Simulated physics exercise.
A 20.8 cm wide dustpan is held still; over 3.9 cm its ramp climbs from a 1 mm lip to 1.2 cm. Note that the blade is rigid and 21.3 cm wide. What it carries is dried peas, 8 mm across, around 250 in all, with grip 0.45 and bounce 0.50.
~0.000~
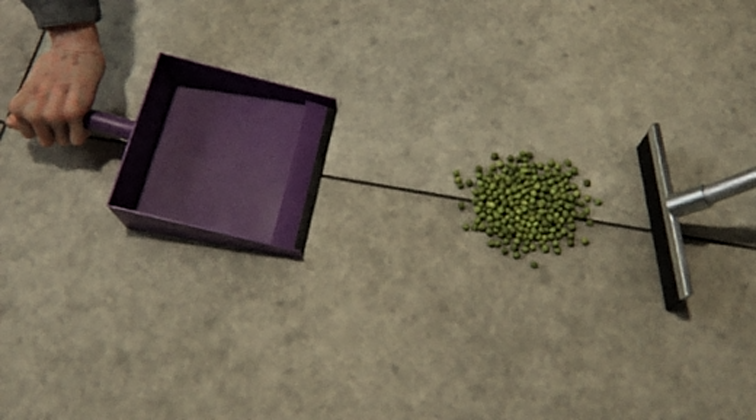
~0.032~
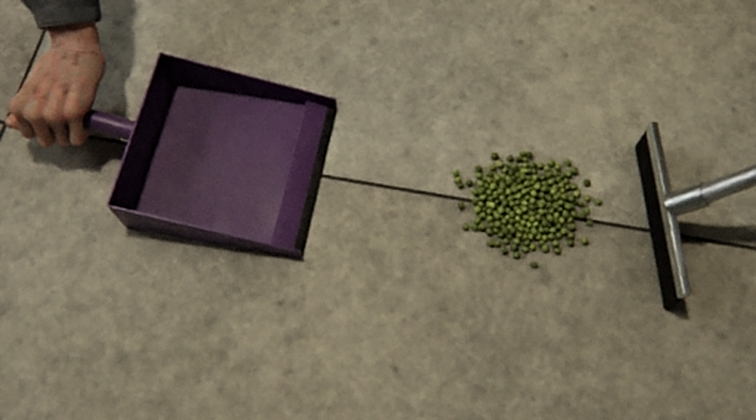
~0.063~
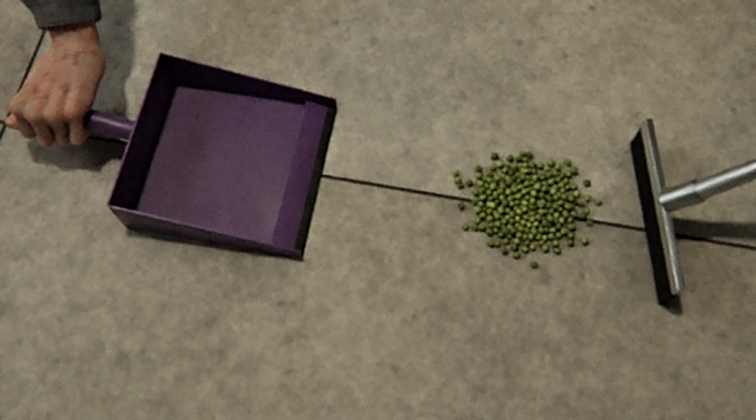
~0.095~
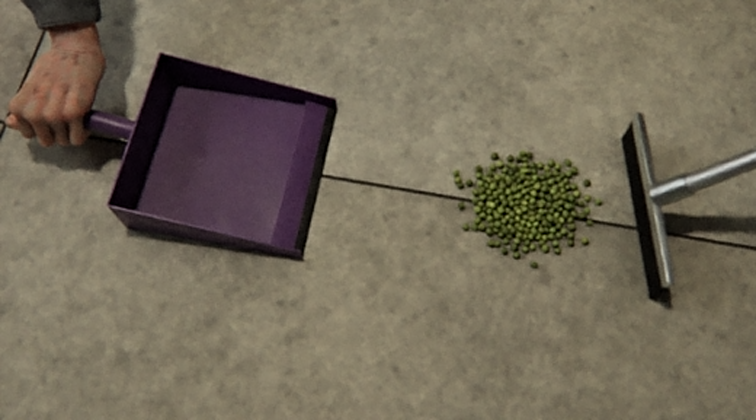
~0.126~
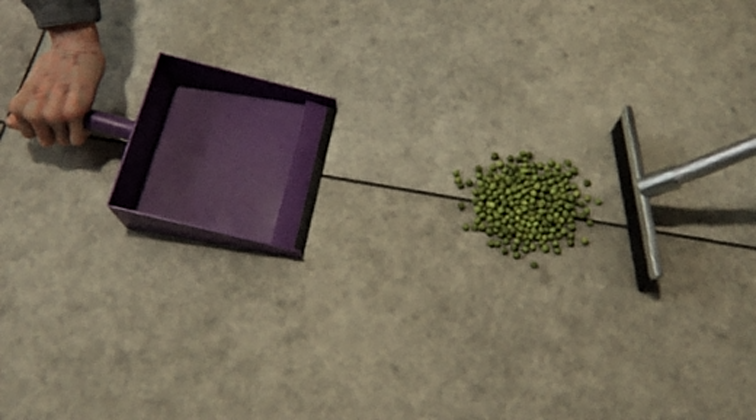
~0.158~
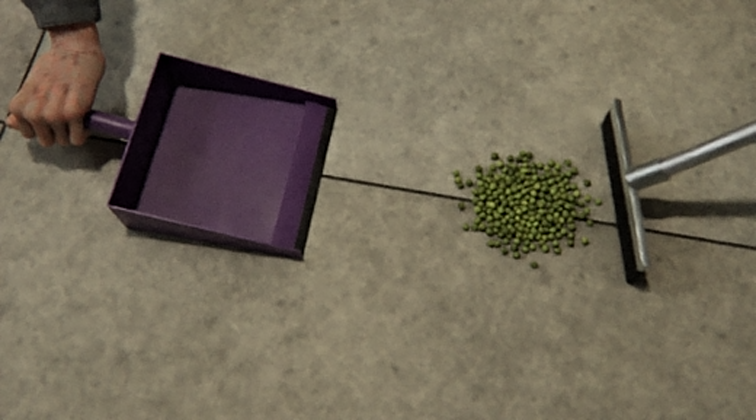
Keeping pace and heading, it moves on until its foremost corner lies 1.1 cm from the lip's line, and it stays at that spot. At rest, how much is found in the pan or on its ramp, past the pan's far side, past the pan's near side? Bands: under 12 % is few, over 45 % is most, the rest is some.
Pan: Few; far side: Some; near side: Few.
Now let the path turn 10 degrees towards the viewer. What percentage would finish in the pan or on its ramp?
That would give about 5 percent.
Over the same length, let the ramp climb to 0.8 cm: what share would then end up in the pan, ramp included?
Then about 0 per cent.
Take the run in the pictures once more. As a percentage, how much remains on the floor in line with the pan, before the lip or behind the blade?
That comes to near 85 percent.
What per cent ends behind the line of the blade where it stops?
I'd say close to 75 per cent.
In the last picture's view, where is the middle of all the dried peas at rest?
I'd say roughly (446, 193).
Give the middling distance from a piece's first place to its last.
About 8 cm.
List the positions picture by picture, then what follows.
The first frame shows blade from (685, 295) to (653, 131), moved 0.0 cm, 0 of the pieces shifted so far; middle of the pieces at (528, 205); pan at (220, 164).
The second frame shows blade from (683, 294) to (651, 129), moved 0.3 cm, 0 of the pieces shifted so far; middle of the pieces at (528, 205).
The third frame shows blade from (677, 290) to (646, 126), moved 1.0 cm, 0 of the pieces shifted so far; middle of the pieces at (528, 205).
The fourth frame shows blade from (667, 283) to (637, 120), moved 2.2 cm, 0 of the pieces shifted so far; middle of the pieces at (528, 205).
The fifth frame shows blade from (655, 275) to (626, 114), moved 3.8 cm, 0 of the pieces shifted so far; middle of the pieces at (528, 205).
The sixth frame shows blade from (643, 266) to (615, 107), moved 5.3 cm, 0 of the pieces shifted so far; middle of the pieces at (528, 205); pan at (220, 164). Its pace works out near 0.50 m/s, heading 28 degrees away from the viewer's side.
Then, at 0.52 s, middle of the blade 21 cm from the lip; 0 % over the lip, far side 5 %, near side 0 %.
After 0.76 s, middle of the blade 10 cm from the lip; 0 % over the lip, far side 15 %, near side 0 %.
After 1.11 s, middle of the blade 3 cm from the lip; 0 % over the lip, far side 15 %, near side 0 %.
At rest (1.6 s), pan 0 %, far side 15 %, near side 0 %, in front of the lip or behind the blade 85 %.
